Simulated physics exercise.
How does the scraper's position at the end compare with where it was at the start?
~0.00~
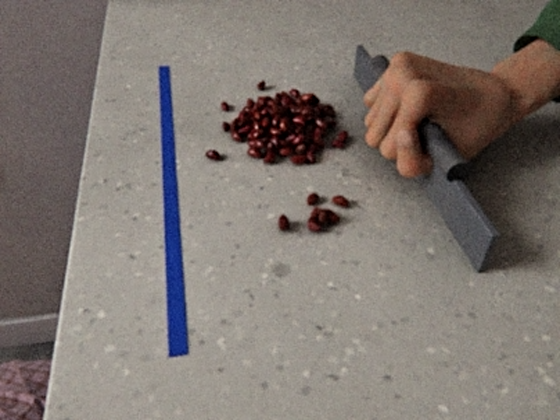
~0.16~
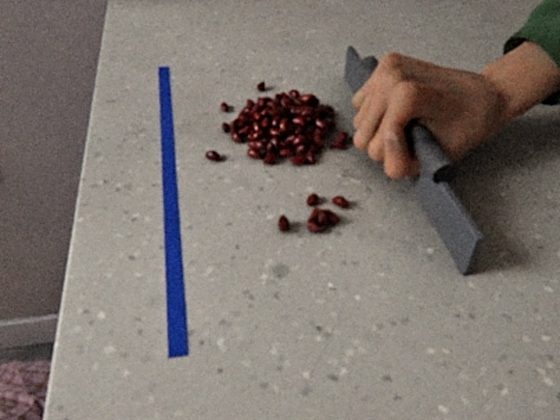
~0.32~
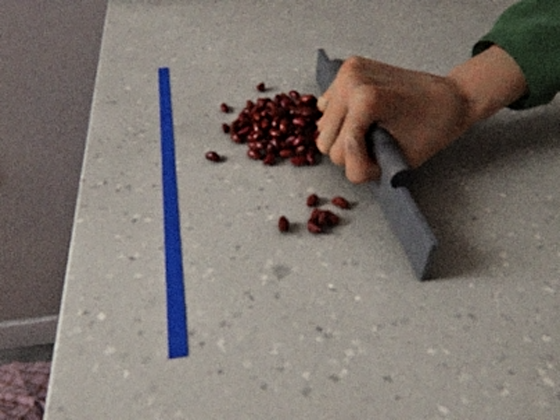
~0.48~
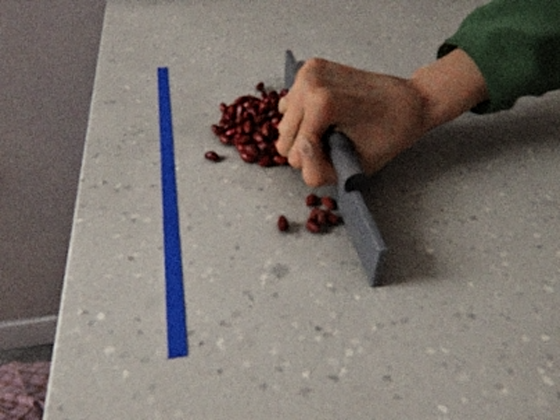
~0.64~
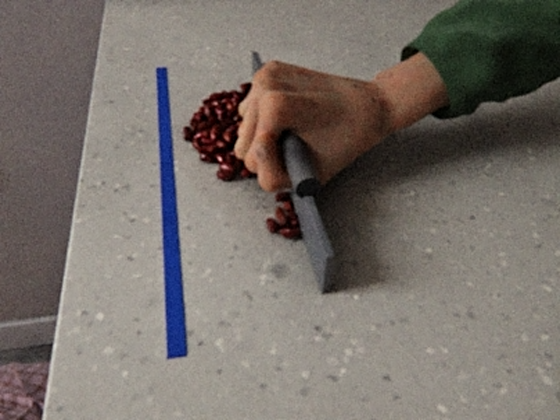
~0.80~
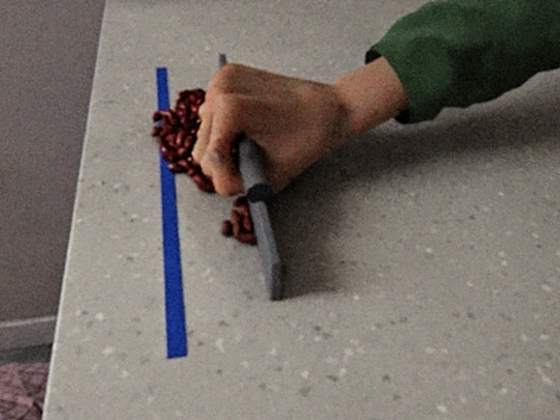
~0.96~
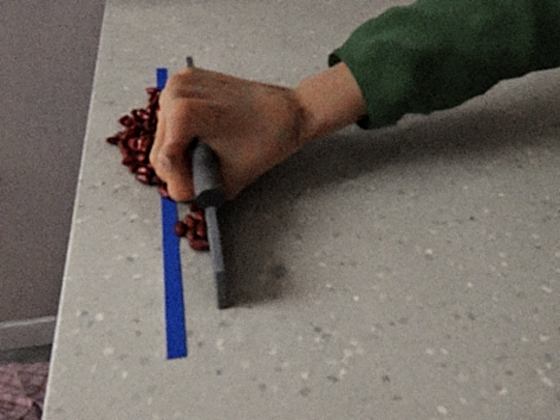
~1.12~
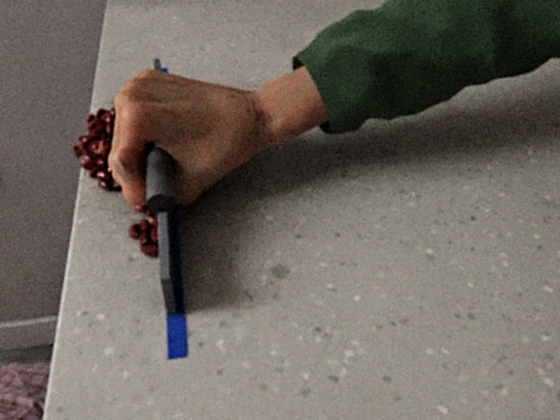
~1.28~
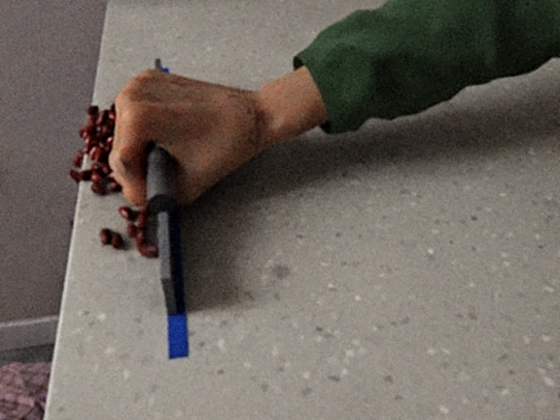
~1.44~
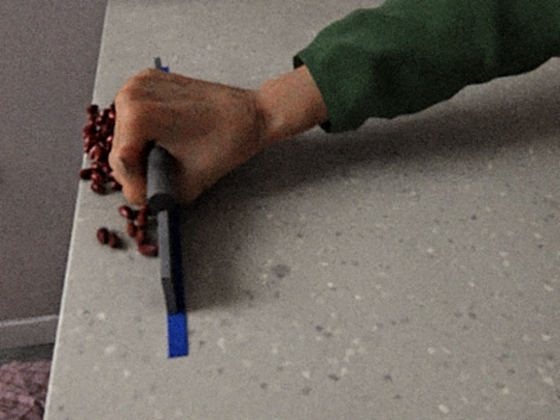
At the start the scraper is on the right, to the right of both batches of beans and well away from the tape. At the end it is far to the left, resting at the blue tape.
